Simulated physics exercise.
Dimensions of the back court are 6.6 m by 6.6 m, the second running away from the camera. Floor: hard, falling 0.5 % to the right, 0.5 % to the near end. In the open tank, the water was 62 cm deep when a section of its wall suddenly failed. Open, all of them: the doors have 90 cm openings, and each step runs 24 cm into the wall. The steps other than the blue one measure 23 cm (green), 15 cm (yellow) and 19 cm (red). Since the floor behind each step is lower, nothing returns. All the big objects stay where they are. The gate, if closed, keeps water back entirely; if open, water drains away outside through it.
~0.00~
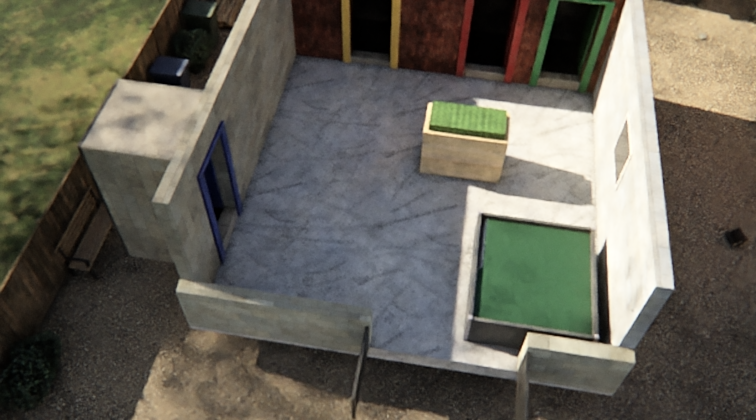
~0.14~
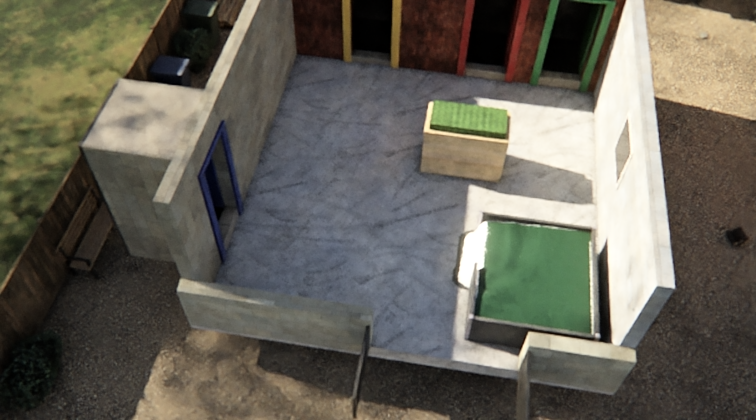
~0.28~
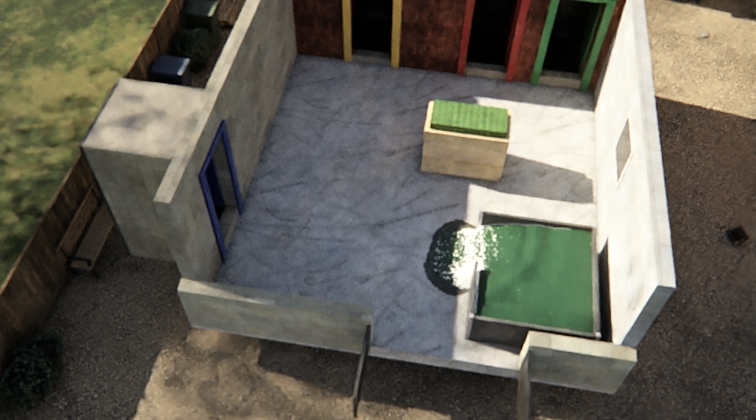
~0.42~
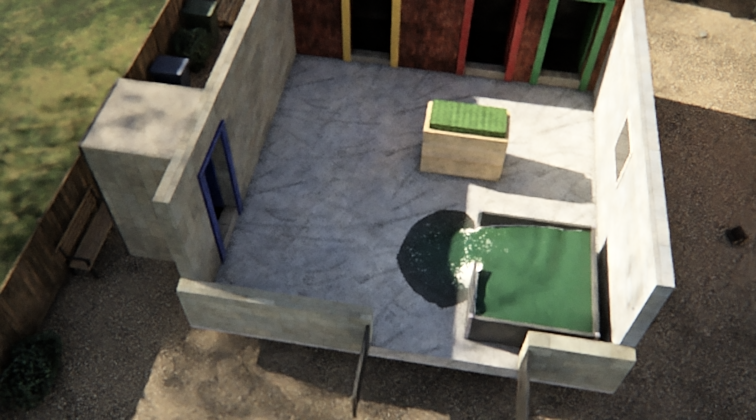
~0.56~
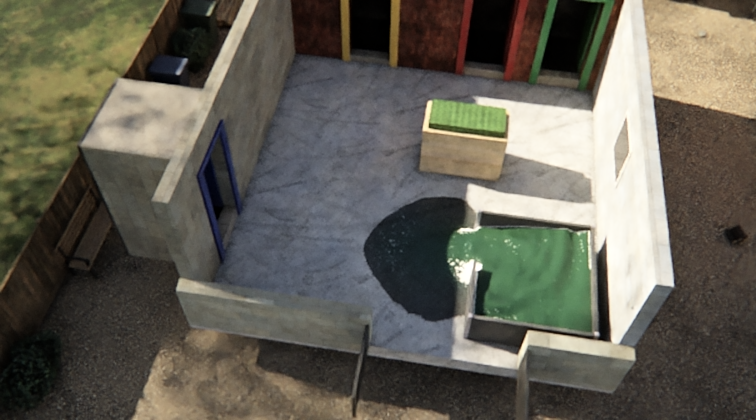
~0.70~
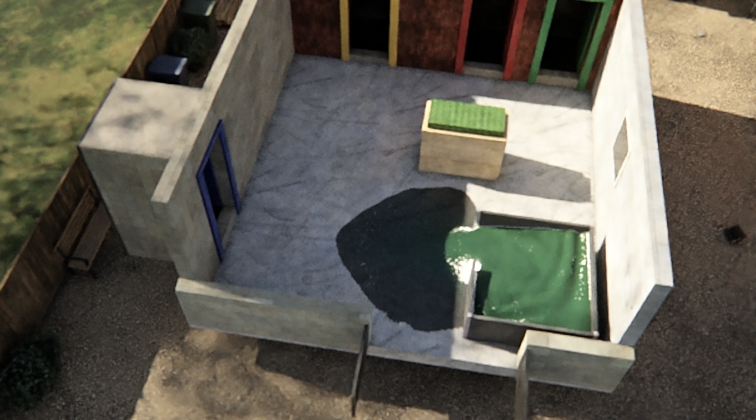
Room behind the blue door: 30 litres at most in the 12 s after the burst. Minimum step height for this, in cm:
13 cm, roughly.
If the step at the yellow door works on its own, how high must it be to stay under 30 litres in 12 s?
I'd raise yellow to close to 5.5 cm.
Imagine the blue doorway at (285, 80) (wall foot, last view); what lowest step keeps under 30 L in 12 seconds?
7.0 cm.
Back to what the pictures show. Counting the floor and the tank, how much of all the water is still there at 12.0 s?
Share still there: Approx. 94 percent.
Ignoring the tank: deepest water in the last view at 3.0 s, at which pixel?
Check close to (205, 306).
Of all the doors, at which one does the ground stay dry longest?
Coming last is the green one.
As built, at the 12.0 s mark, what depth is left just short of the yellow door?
Lab note: Depth approx. 5.0 cm.
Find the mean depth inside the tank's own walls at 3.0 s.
The mean depth is roughly 29 cm.
After 1.4 s water covers 30 % of the floor, deepest (30 cm) near (460, 254); 3 cm at the blue door, 0 litres in over its 23 cm step.
After 3.0 s water covers 55 % of the floor, deepest (26 cm) near (205, 306); 18 cm at the blue door, 0 litres in over its 23 cm step.
After 12.0 s water covers 95 % of the floor, deepest (10 cm) near (587, 104); 4 cm at the blue door, 0 litres in over its 23 cm step.
At the blue door as built, the water arrived by 1.4 s and peaked near 21 cm at 2.6 s.
With a step of 10.5 cm, 64 litres would have come in within the 12 s; with 16.5 cm, 8 litres. So under 30 litres takes about 13 cm.
